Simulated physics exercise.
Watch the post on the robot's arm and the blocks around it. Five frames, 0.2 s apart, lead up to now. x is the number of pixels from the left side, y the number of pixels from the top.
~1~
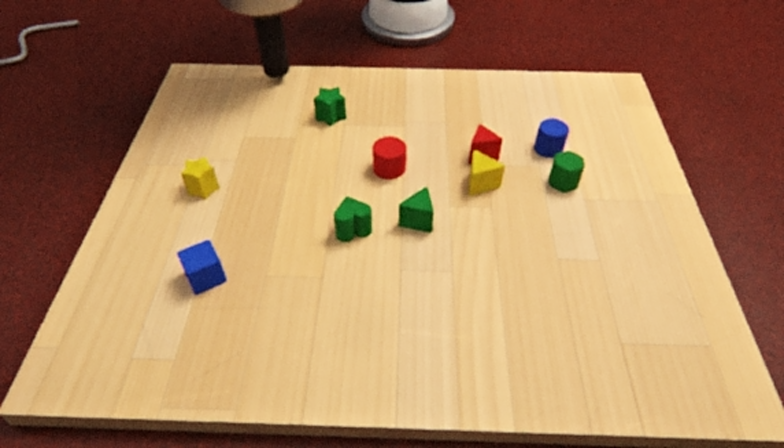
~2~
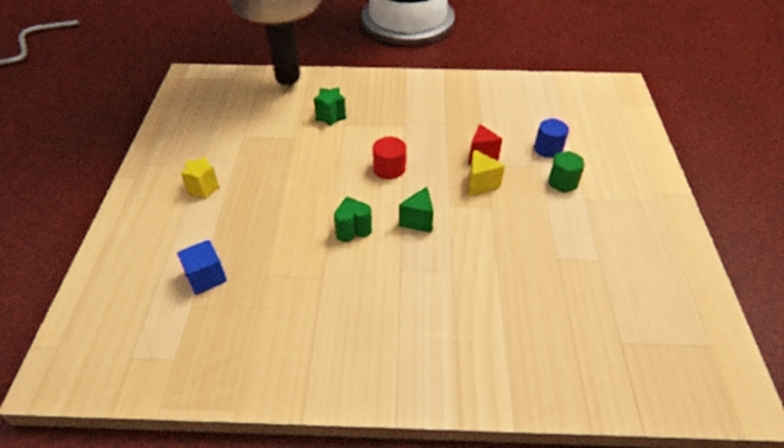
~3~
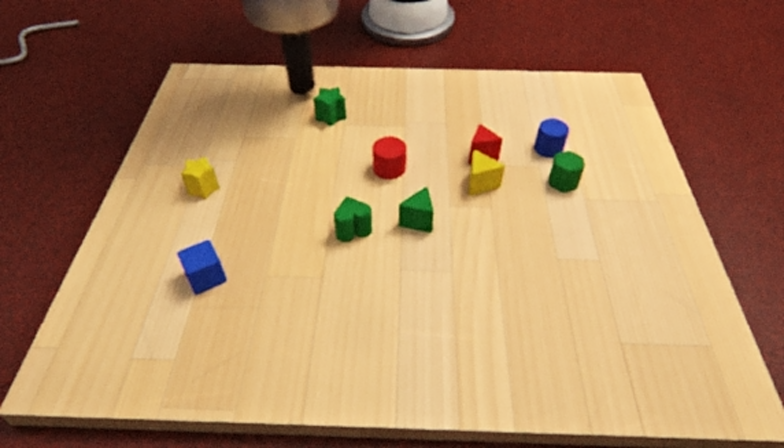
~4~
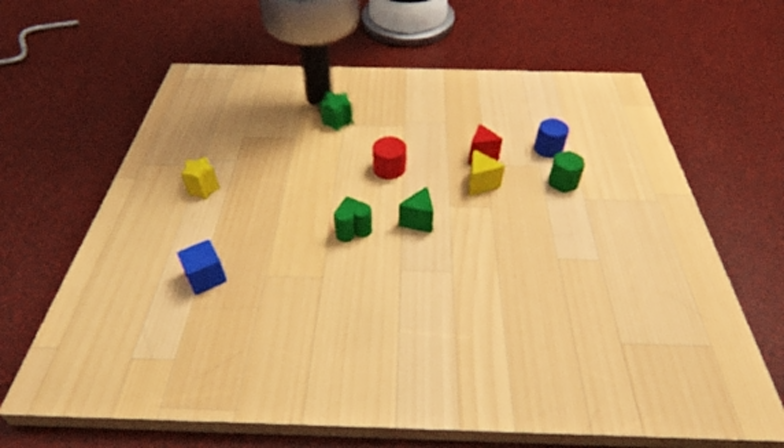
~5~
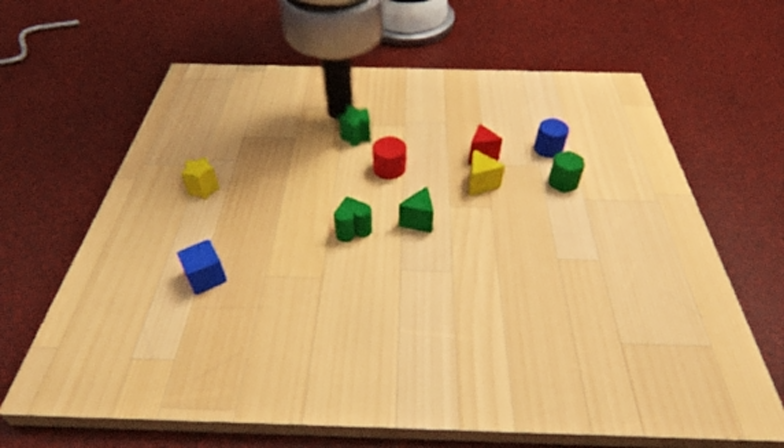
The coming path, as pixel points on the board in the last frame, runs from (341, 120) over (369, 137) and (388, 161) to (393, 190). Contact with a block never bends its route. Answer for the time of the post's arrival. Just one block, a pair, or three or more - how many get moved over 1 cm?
Three or more blocks.
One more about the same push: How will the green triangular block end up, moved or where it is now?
It gets moved.
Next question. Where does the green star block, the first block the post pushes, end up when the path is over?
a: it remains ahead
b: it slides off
(a)
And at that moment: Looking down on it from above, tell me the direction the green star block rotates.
That block twists clockwise.
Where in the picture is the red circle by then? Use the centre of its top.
I think it will end close to (419, 208).
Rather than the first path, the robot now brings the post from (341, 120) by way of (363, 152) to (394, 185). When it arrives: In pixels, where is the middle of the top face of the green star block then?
It sits at (424, 176).
What follows on the original path. One third of the way, post (369, 129); green star block (370, 133), turned 60° clockwise.
Two thirds of the way, post (388, 154); green star block (387, 159), turned 60° clockwise; red circle (406, 177).
At the end, post (393, 183); green heart-shaped block unmoved; green star block (392, 190), turned 65° clockwise; red circle (419, 208); green triangular block (438, 227).
